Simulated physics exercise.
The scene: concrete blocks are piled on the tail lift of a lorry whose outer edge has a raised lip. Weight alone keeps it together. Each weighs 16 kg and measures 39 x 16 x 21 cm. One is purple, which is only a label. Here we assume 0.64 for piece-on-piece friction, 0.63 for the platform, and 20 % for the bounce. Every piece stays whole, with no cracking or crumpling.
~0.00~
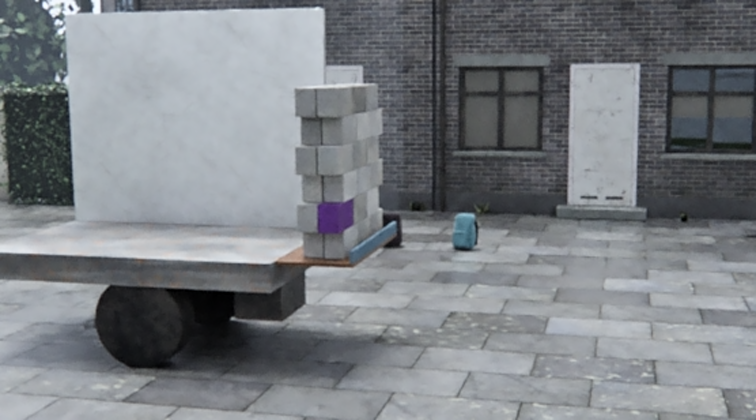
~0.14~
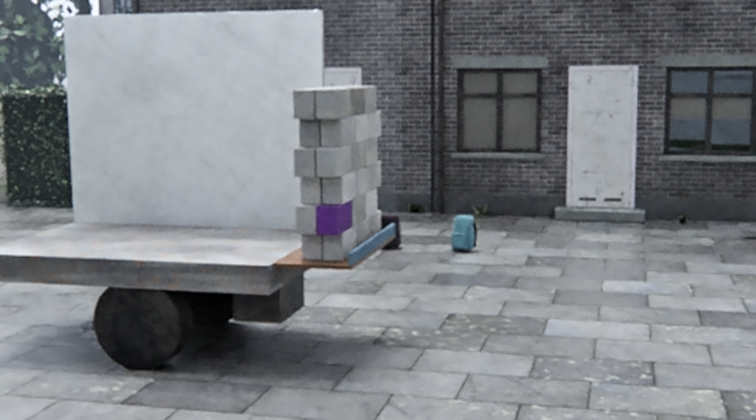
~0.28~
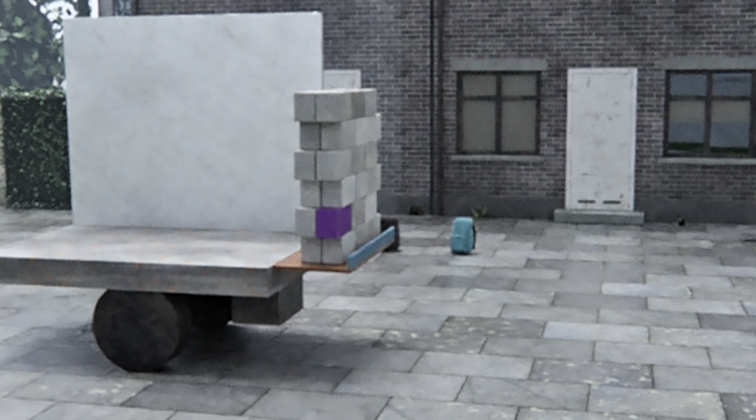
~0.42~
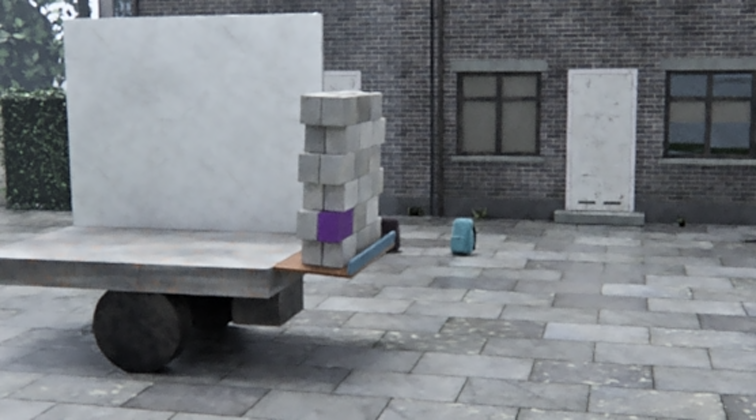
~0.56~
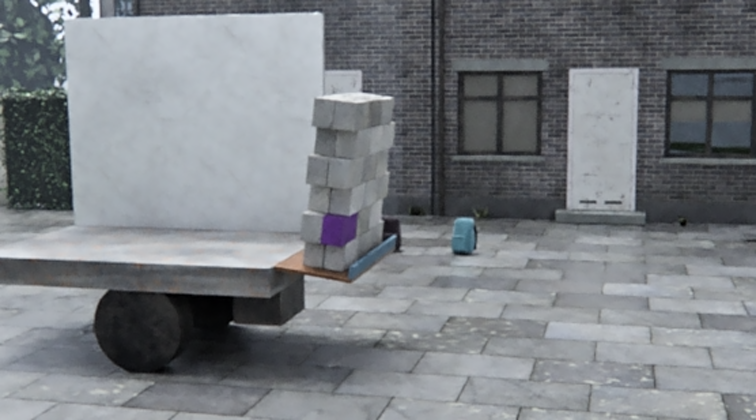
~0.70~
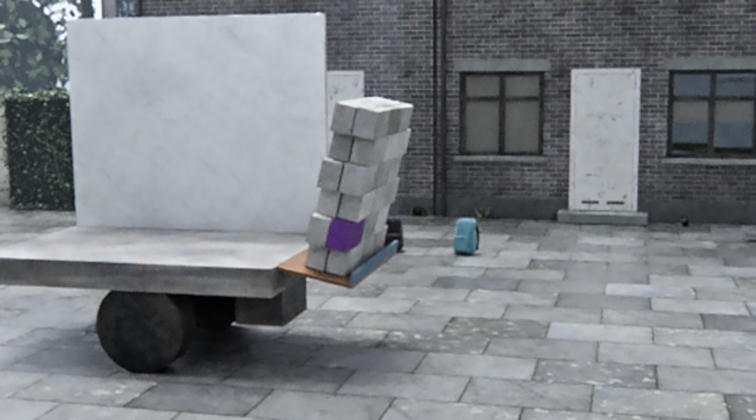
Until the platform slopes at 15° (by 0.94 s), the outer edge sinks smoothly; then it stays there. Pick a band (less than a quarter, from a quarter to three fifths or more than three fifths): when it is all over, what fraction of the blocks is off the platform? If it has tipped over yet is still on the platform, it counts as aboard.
Upwards of three fifths.
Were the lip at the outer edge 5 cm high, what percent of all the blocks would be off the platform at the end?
With that change, 90 percent.
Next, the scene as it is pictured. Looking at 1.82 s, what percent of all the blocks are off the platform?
By then, 75 per cent.
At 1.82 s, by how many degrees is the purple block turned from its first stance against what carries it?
At that moment, roughly 80 degrees.
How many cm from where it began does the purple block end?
Purple - moved 120 cm.
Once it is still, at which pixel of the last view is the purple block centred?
Last frame, centre at roughly (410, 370).
By 0.86 s, slope 15°; 1 of the 36 blocks off the platform; purple block tilted 10°.
By 1.10 s, slope 15°; 24 of the 36 blocks off the platform; purple block tilted 35°.
By 1.38 s, slope 15°; 27 of the 36 blocks off the platform; purple block on its side.
When it is over (2.3 s), slope 15°; 27 of the 36 blocks off the platform; purple block on its side. That is 75 per cent. In pixels of the last frame, middles, purple block near (410, 370).
